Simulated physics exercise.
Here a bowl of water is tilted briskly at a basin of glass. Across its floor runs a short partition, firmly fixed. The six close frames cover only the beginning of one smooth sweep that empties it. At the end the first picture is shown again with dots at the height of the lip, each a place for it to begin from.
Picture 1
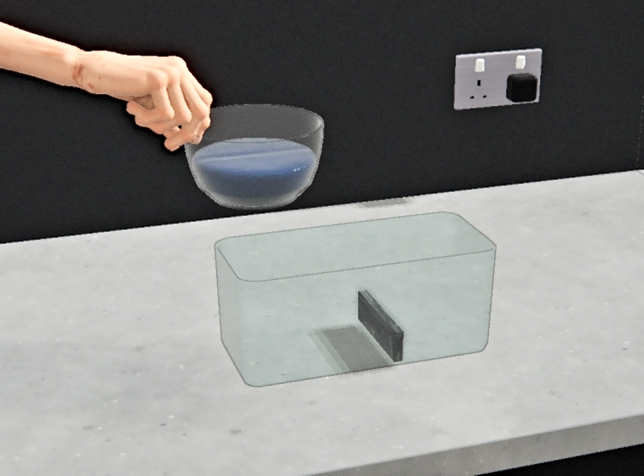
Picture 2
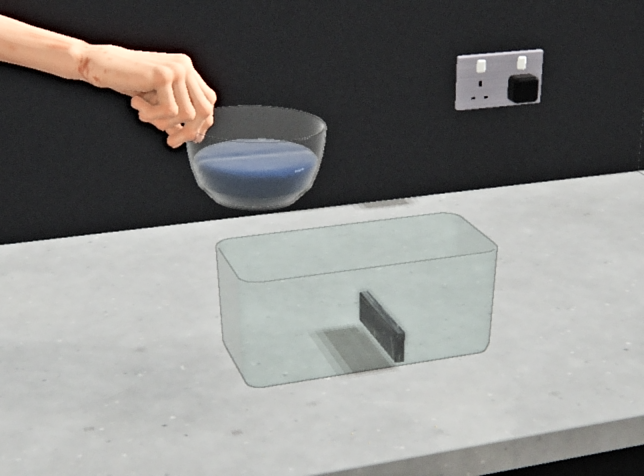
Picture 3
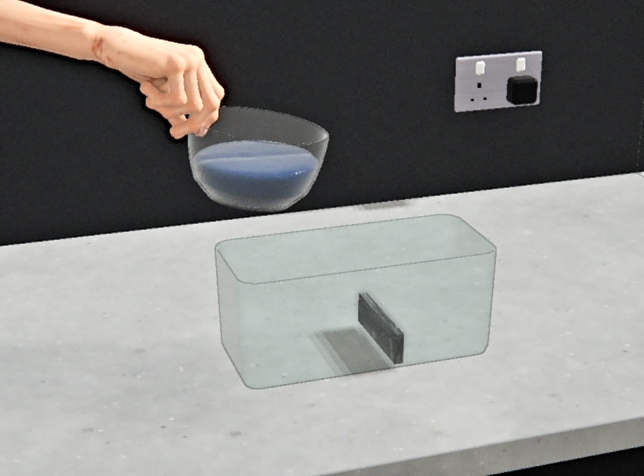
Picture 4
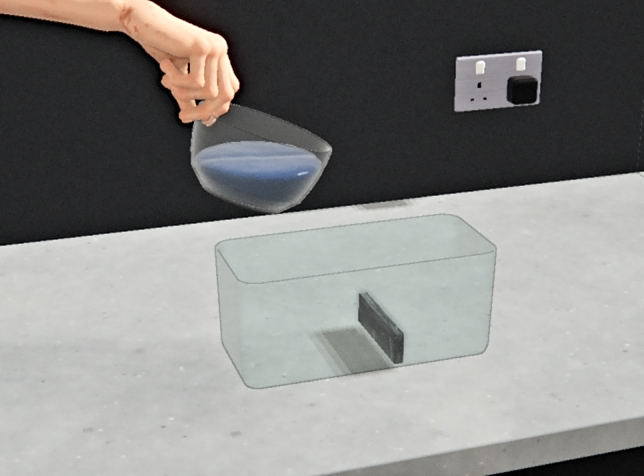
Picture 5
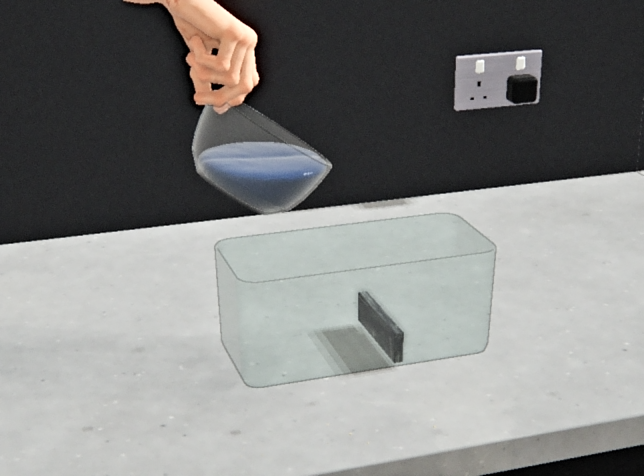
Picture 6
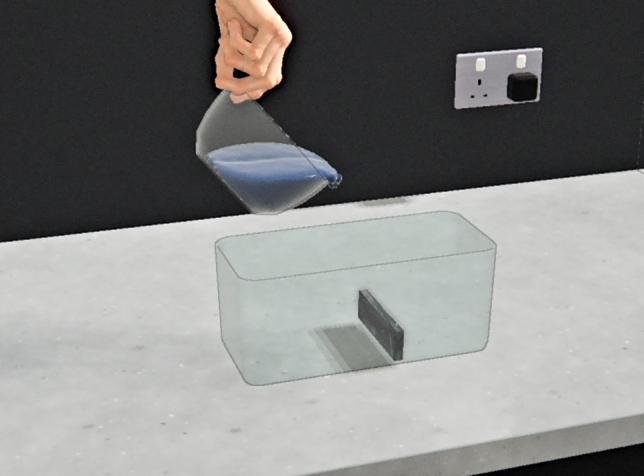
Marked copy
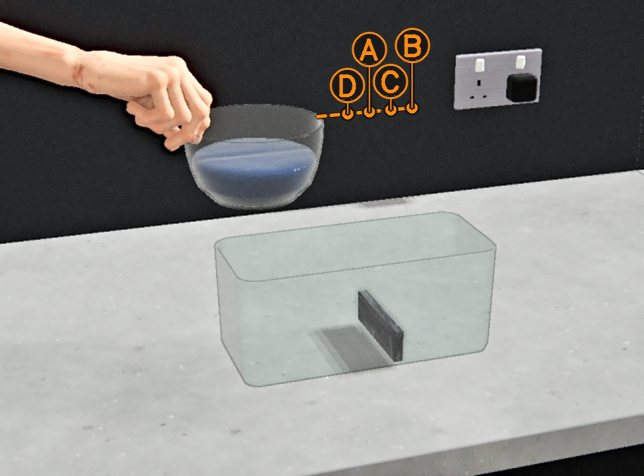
On a pale counter against a dark wall, a hand held a bowl of blue water above a glass basin with a short partition, then tilted it steeply rightward until water slipped over the lip.
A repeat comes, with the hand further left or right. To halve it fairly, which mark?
D works best here.
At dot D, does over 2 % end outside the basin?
No.
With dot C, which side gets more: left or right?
The right side.
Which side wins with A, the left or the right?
The right one.
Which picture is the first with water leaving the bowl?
In picture 6.
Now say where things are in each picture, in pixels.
Upright, lip at (317, 116); basin from (241, 385) to (486, 347); top of the wall at (380, 310); nothing has left yet, in the first picture.
Tipped about 3°, lip at (320, 120); nothing has left yet, in the second picture.
Tipped about 10°, lip at (322, 129); nothing has left yet, in the third picture.
Tipped about 21°, lip at (326, 143); nothing has left yet, in the fourth picture.
Tipped about 35°, lip at (326, 159); nothing has left yet, in the fifth picture.
Tipped about 51°, lip at (322, 176); water is over the lip, down to (330, 182), in the sixth picture.
On the marked copy, A at (369, 111); B at (412, 107); C at (390, 109); D at (347, 113).
With A, about 13 % ends left of the wall and 87 % right of it.
With B, about 25 % ends left of the wall and 75 % right of it.
With C, about 12 % ends left of the wall and 88 % right of it.
With D, about 49 % ends left of the wall and 51 % right of it.
